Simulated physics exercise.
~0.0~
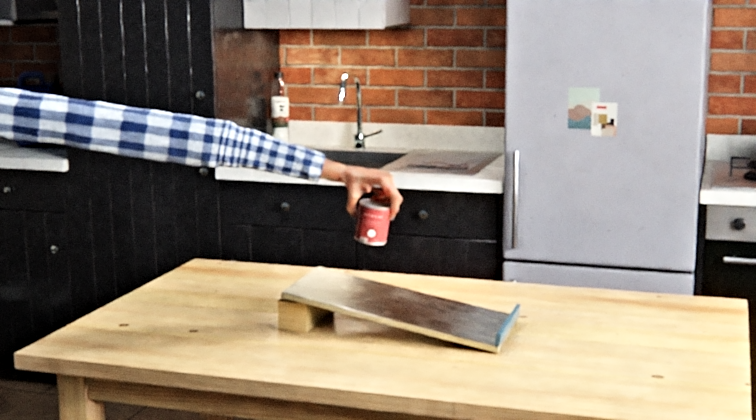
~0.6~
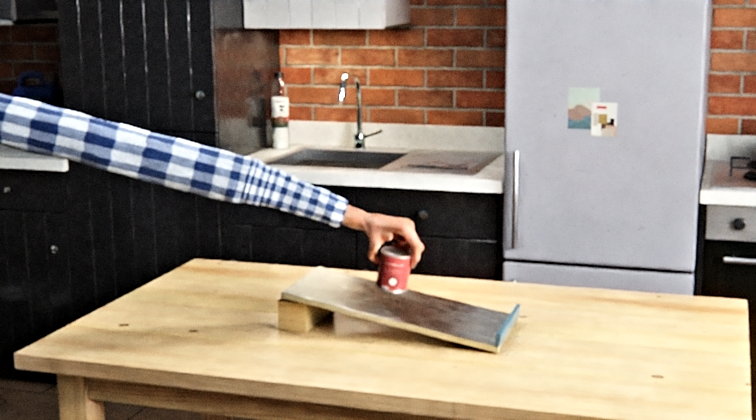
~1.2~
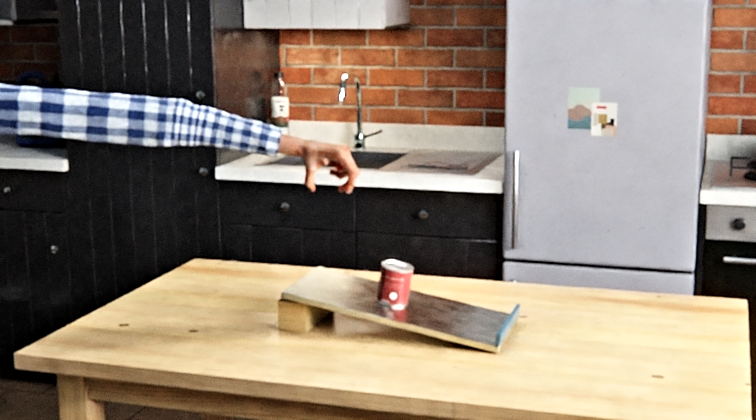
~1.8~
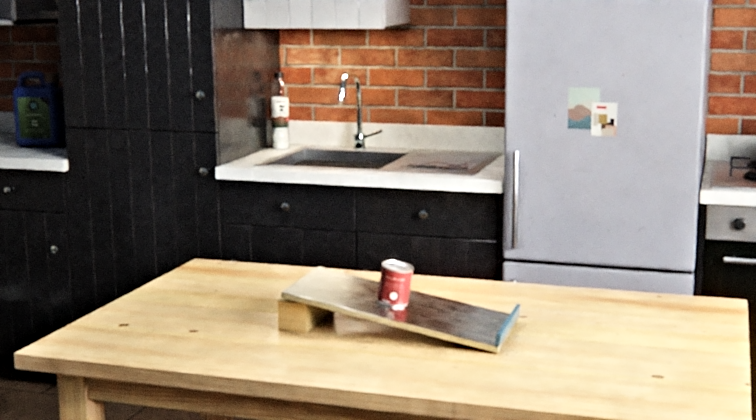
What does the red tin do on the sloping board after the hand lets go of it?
It stays at rest, standing upright on the slope where the hand placed it.
A red tin hangs in the grip of a hand in a blue and white checked sleeve, above a wooden table in a kitchen. On the table, a board is propped on a block at its left end and slopes down to the right. The hand lowers the tin and sets it upright on the sloping board. Then the fingers let go, and the arm draws back to the left and leaves the view. The tin stays standing on the slope where it was placed, and the board does not shift.
